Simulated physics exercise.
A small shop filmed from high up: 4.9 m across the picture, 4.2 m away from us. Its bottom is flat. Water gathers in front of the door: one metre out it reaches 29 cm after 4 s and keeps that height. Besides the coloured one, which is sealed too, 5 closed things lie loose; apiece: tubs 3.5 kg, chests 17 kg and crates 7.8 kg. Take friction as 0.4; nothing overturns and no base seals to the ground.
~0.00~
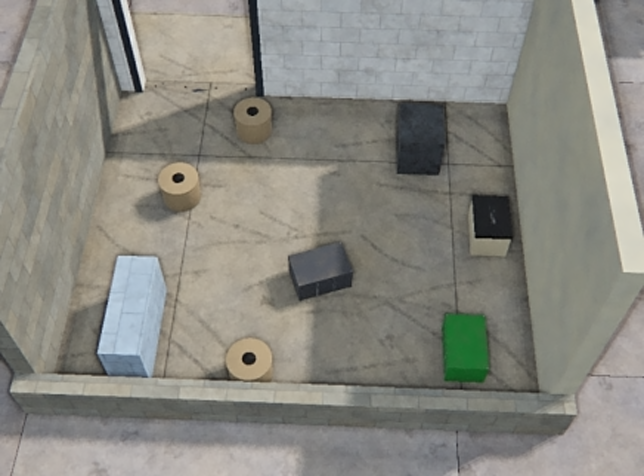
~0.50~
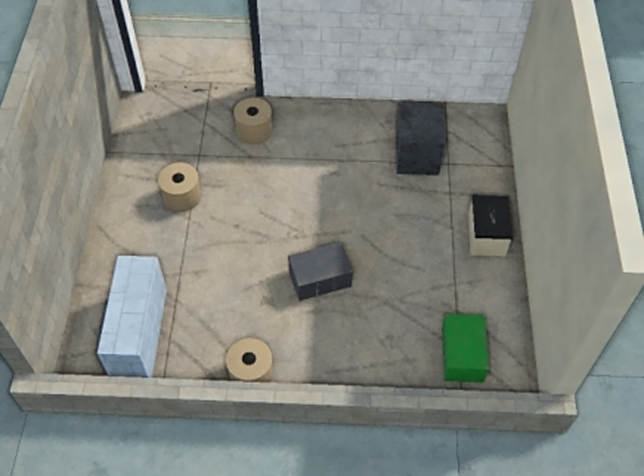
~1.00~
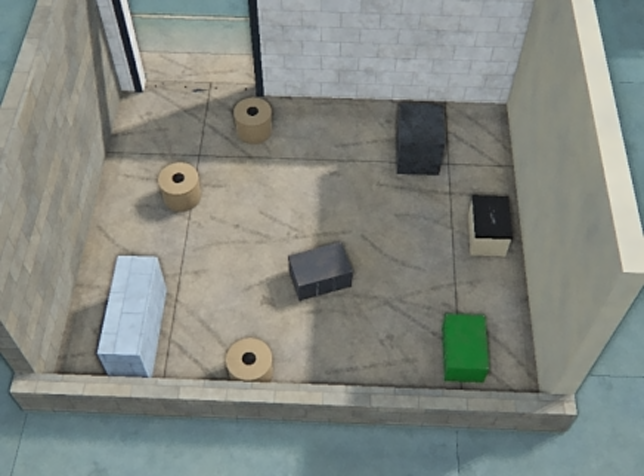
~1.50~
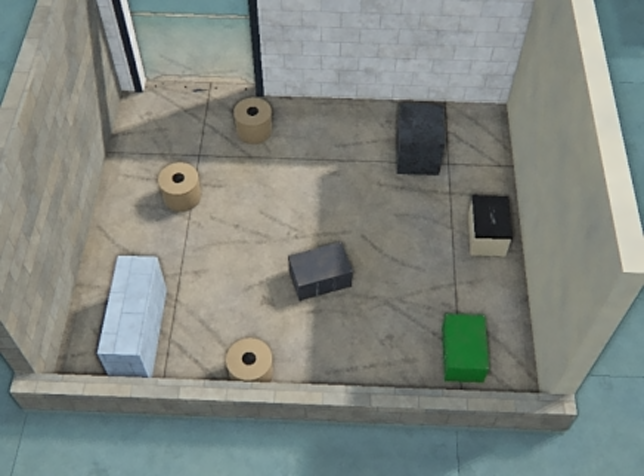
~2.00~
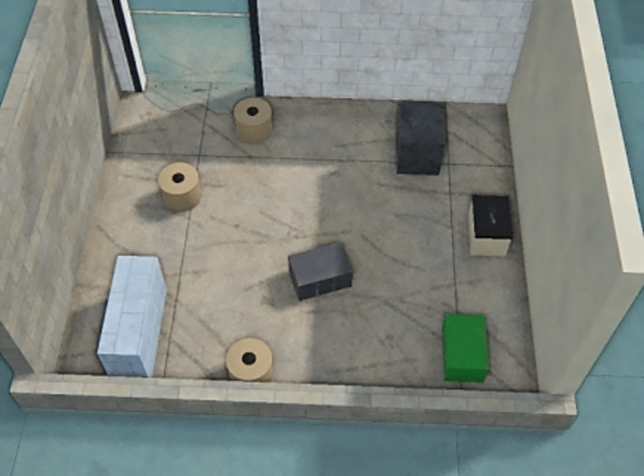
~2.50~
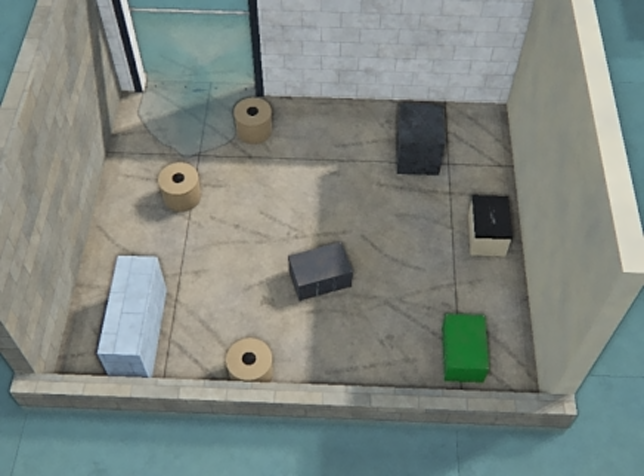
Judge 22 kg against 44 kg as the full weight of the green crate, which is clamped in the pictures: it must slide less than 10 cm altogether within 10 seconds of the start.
For it, neither weight holds it.
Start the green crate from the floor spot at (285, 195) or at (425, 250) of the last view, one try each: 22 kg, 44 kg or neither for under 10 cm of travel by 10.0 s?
In turn: Only the larger holds; it takes the larger.
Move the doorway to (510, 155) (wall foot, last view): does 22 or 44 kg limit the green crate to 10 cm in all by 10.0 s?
In that case only the larger load is enough.
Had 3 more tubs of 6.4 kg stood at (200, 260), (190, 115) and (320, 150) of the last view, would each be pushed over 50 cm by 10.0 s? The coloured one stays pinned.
In turn: Over, past it, short of it.
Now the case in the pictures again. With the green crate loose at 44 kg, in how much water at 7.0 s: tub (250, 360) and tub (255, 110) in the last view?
About 14 and 2 cm.
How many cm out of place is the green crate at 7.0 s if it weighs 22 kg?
About 5 cm.
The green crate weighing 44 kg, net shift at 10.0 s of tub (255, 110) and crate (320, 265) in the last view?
In that order: 100 cm, 200 cm.
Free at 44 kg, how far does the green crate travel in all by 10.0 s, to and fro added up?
About 60 cm.
After 3.5 s the green crate would be 0 cm from its start with 22 kg and 0 cm from its start with 44 kg; 0 cm of water round it then.
After 4.5 s the green crate would be 0 cm from its start with 22 kg and 0 cm from its start with 44 kg; 0 cm of water round it then.
After 7.0 s the green crate would be 7 cm from its start with 22 kg and 1 cm from its start with 44 kg; 7 cm of water round it then.
After 10.0 s the green crate would be 190 cm from its start with 22 kg and 54 cm from its start with 44 kg; 19 cm of water round it then.
